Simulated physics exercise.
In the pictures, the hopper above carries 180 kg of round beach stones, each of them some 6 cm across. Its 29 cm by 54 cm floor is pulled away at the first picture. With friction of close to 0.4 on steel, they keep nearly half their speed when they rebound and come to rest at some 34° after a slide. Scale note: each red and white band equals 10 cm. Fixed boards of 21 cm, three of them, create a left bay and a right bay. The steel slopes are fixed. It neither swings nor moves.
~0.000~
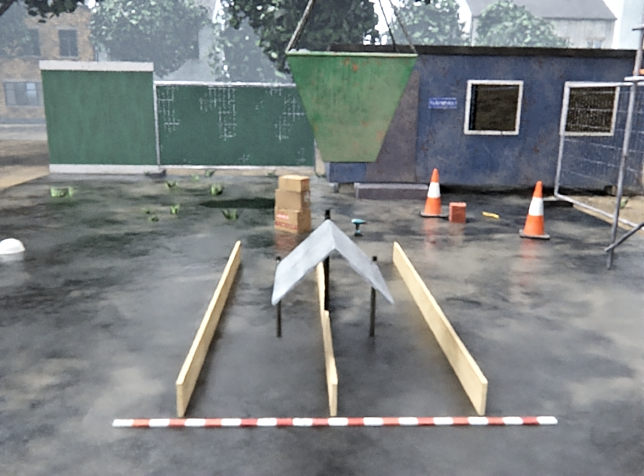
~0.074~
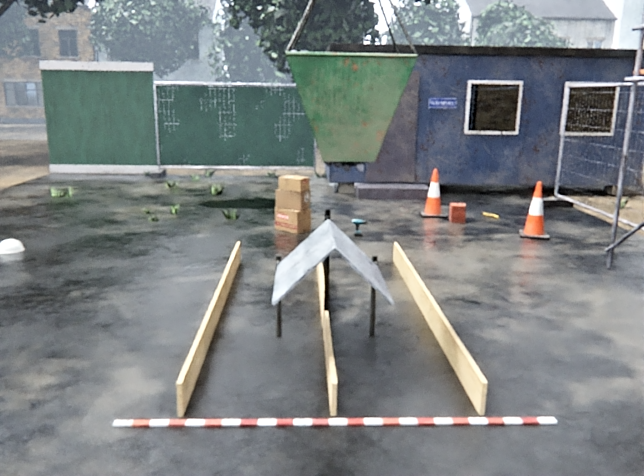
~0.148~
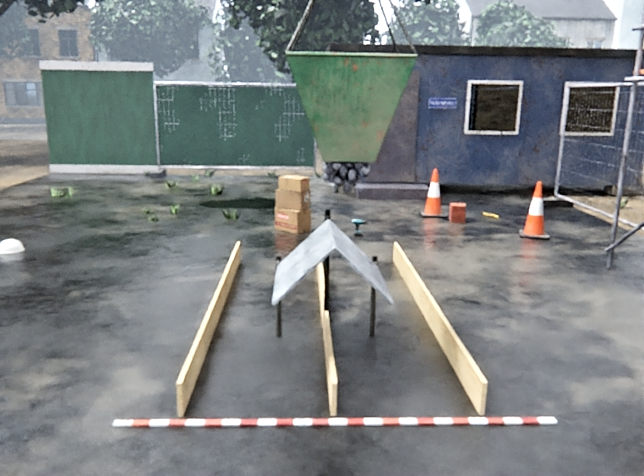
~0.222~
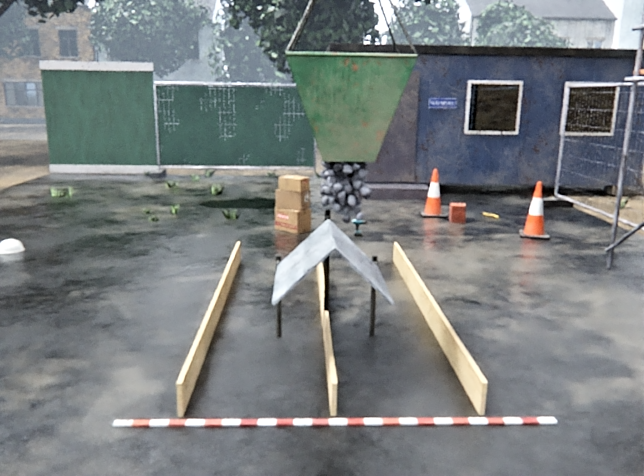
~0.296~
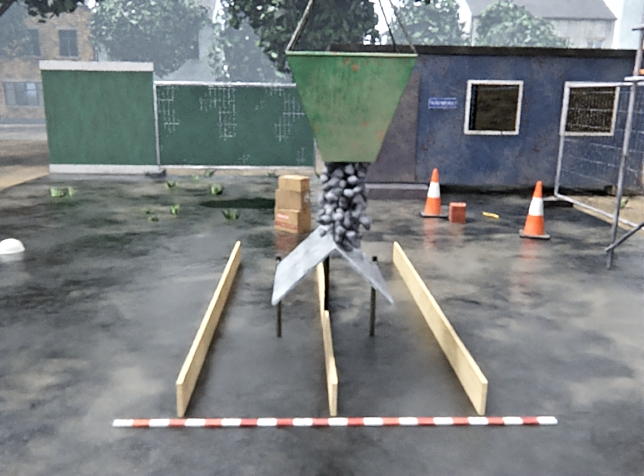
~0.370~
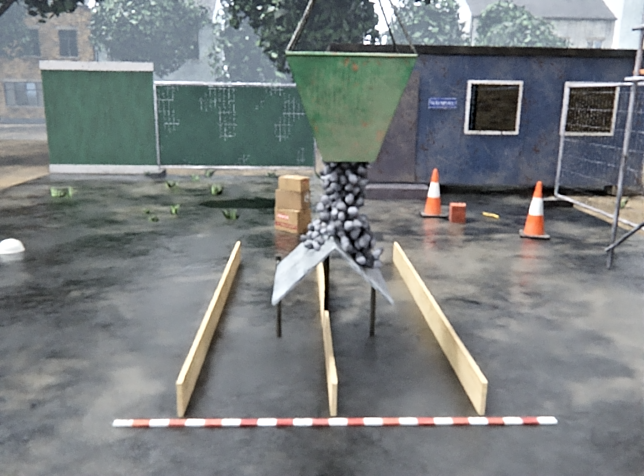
A large green hopper hangs on lines over a wet, dark yard, seen from the front and slightly above by a still camera. Below it stand a grey peaked roof on dark posts, three pale boards, and a red and white striped pole, with boxes, orange cones, green panels and a blue cabin behind. Grey stones emerge from the hopper's bottom, drop in a thickening stream onto the peak, and spread over both slopes.
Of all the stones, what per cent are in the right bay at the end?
Around 78 in every hundred.
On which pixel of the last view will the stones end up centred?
(421, 361).
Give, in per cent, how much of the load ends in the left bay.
15 per cent.
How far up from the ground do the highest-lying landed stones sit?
Max stone height at rest approx 24 cm.
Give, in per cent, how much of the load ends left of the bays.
I'd put it at roughly 0 in a hundred.
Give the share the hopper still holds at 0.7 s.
Roughly 10 per cent still sits inside.
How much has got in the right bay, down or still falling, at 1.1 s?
By then I'd say close to 70 per cent.
After 0.7 s, 12 % in the hopper, 34 % on the steel, 8 % falling or lying in the left bay, 46 % falling or lying in the right bay; the stones farthest right are at (467, 346).
After 1.1 s, 0 % in the hopper, 11 % on the steel, 13 % falling or lying in the left bay, 72 % falling or lying in the right bay, 4 % falling or lying right of the bays; the stones farthest right are at (556, 373).
After 1.7 s, 0 % in the hopper, 1 % falling or lying left of the bays, 15 % falling or lying in the left bay, 78 % falling or lying in the right bay, 7 % falling or lying right of the bays; the stones farthest right are at (623, 354).
After 2.6 s, 0 % in the hopper, 1 % falling or lying left of the bays, 15 % falling or lying in the left bay, 78 % falling or lying in the right bay, 7 % falling or lying right of the bays; the stones farthest right are at (634, 341).
After 4.5 s, 0 % in the hopper, 1 % left of the bays, 15 % in the left bay, 78 % in the right bay, 7 % right of the bays; the stones farthest right are at (634, 341).
